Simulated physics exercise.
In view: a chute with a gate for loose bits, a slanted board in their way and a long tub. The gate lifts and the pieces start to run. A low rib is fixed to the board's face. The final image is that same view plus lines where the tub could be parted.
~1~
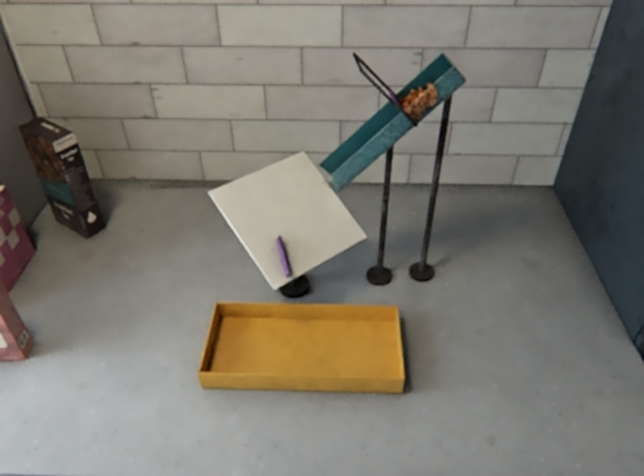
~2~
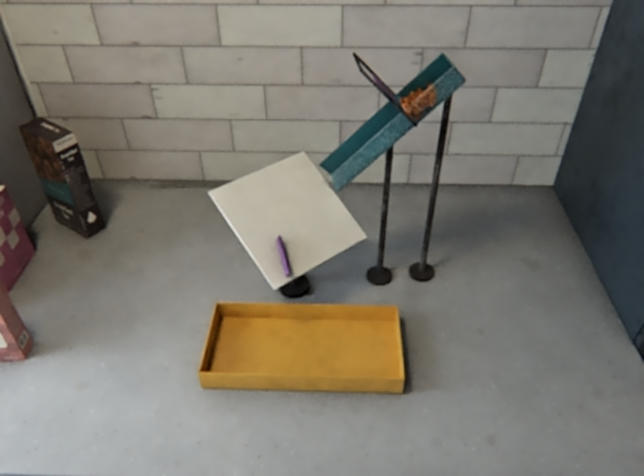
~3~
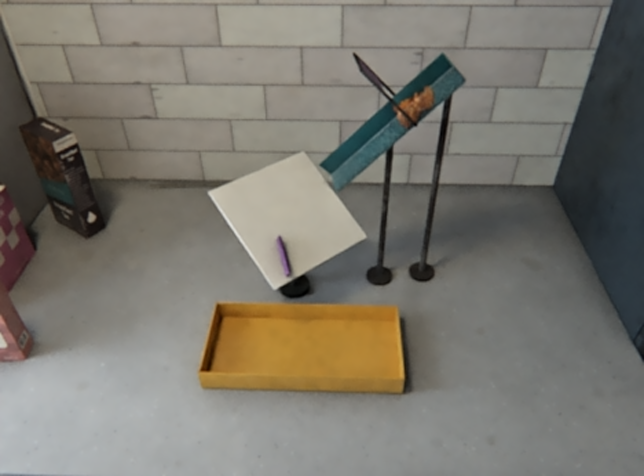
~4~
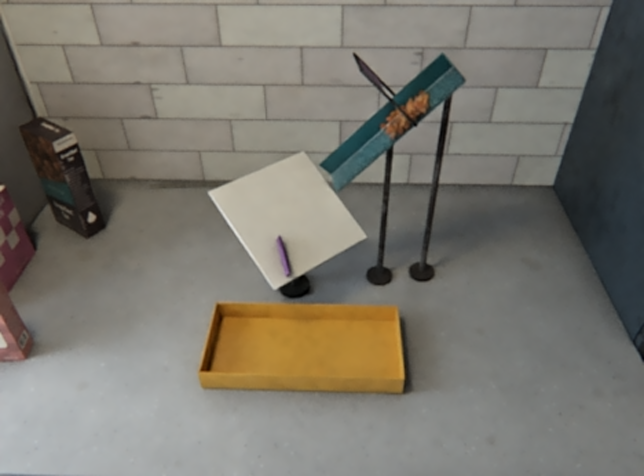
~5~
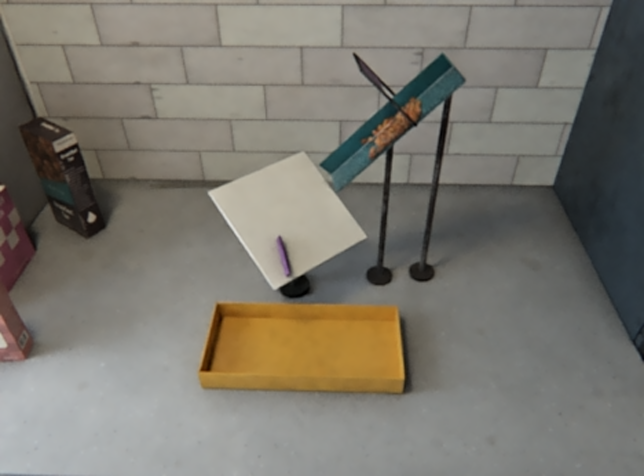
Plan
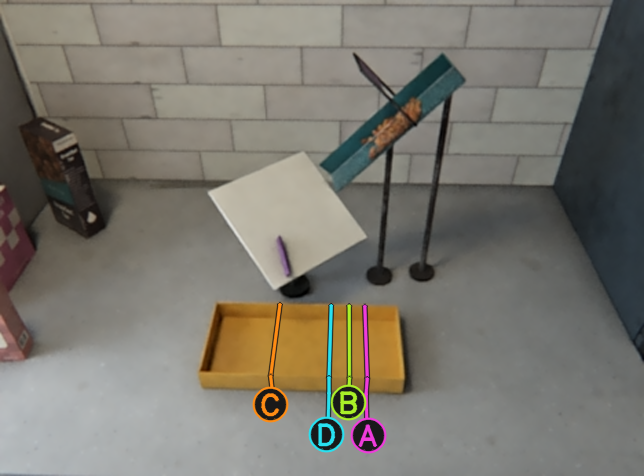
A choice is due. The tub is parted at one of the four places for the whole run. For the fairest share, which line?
Use line D.
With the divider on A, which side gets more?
More lands on the left.
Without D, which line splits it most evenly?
B it is.
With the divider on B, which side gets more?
More lands on the left.
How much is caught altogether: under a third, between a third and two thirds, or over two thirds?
Over two thirds.
On the marked copy, line A crosses the front rim at (367, 377); line B crosses the front rim at (349, 377); line C crosses the front rim at (270, 375); line D crosses the front rim at (329, 376).
With A, of what is caught, nearly all on the left of the divider, a stray few on the right.
With B, of what is caught, most on the left of the divider, a small part on the right.
With C, of what is caught, none on the left of the divider, all on the right.
With D, of what is caught, about half on the left of the divider, about half on the right.
